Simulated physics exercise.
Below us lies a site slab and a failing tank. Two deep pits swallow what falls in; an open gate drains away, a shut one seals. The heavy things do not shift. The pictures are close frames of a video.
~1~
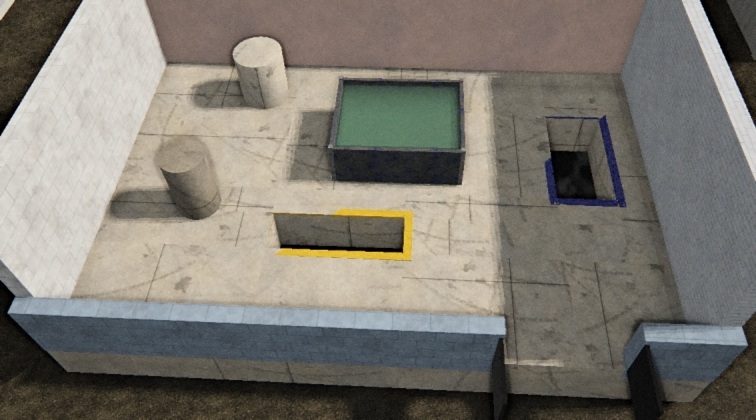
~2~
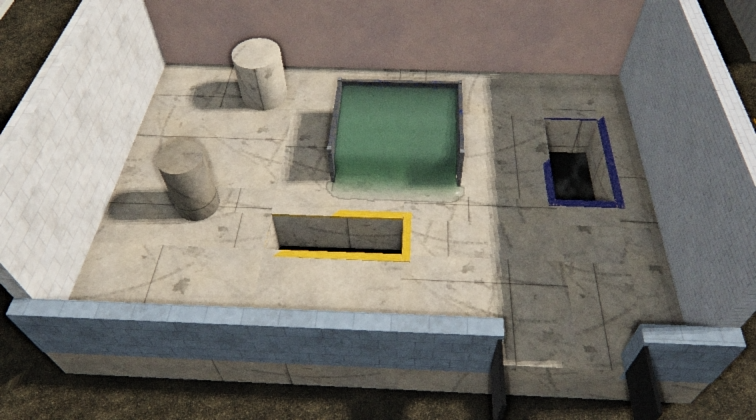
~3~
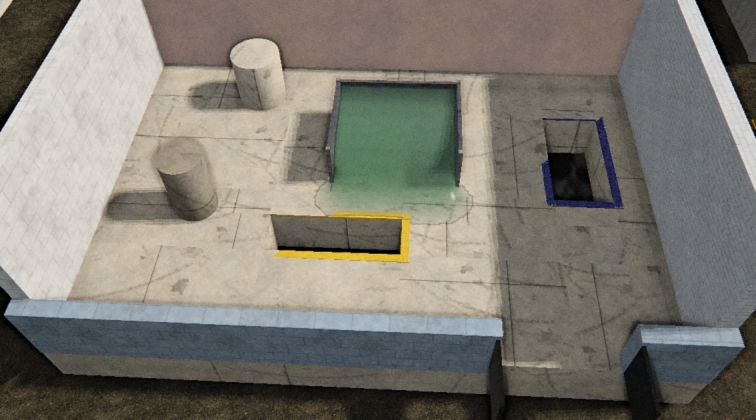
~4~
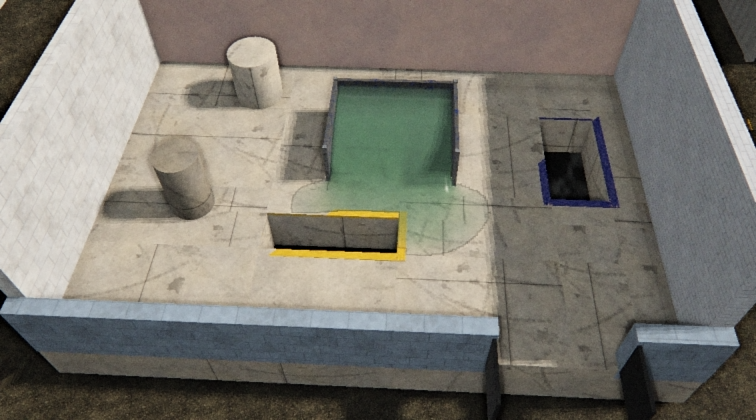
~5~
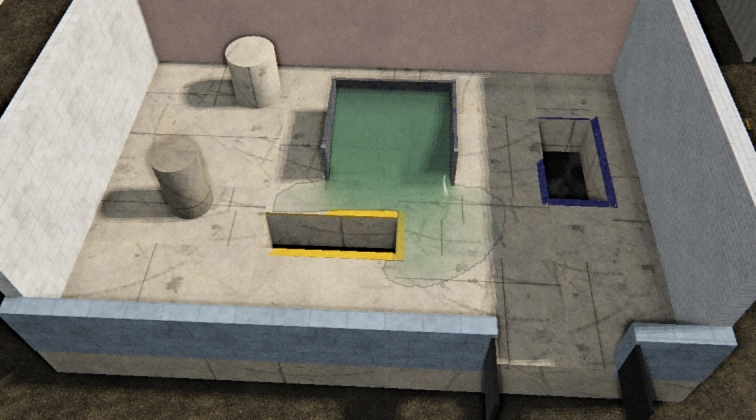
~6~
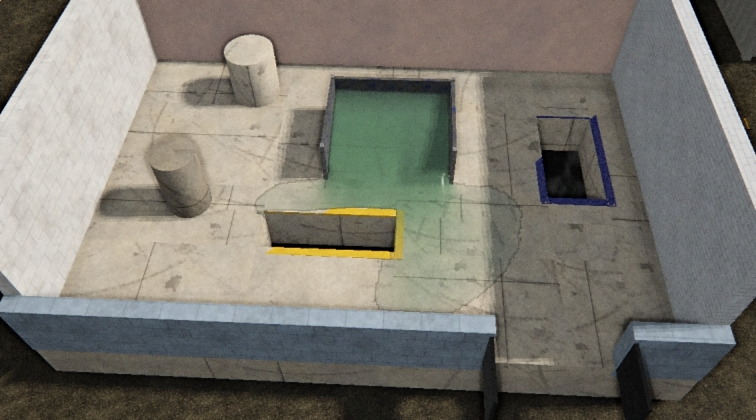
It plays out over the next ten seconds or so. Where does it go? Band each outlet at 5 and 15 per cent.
In the end: The gate takes more than 15 %; the yellow pit takes more than 15 %; the blue pit takes less than 5 %.
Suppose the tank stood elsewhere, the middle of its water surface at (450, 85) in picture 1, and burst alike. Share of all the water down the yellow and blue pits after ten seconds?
Parts in a hundred: Yellow 30, blue 6.
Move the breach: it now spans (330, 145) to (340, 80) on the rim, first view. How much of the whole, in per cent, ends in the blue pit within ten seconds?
Per cent: Blue 6.
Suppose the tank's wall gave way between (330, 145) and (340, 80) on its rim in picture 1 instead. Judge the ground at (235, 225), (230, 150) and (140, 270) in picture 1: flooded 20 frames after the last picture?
As listed: Under water, covered, wet.
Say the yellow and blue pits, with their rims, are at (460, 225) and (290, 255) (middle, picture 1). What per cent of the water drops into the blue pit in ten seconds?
Parts in a hundred: Blue 20.
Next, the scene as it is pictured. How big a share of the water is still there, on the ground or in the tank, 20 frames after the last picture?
Some 40 per cent.
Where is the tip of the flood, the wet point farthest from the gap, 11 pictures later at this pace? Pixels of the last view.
Around (640, 352).
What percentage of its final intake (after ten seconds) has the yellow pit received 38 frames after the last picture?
Roughly 95 per cent.
A moment on, water covers 15 % of the floor; the gate 0 %, the yellow pit 28 %, the blue pit 0 %.
Next, water covers 25 % of the floor; the gate 4 %, the yellow pit 42 %, the blue pit 0 %.
Then, water covers 30 % of the floor; the gate 10 %, the yellow pit 51 %, the blue pit 0 %.
Later, water covers 40 % of the floor; the gate 14 %, the yellow pit 57 %, the blue pit 1 %.
In the end, water covers 35 % of the floor; the gate 17 %, the yellow pit 60 %, the blue pit 3 %.
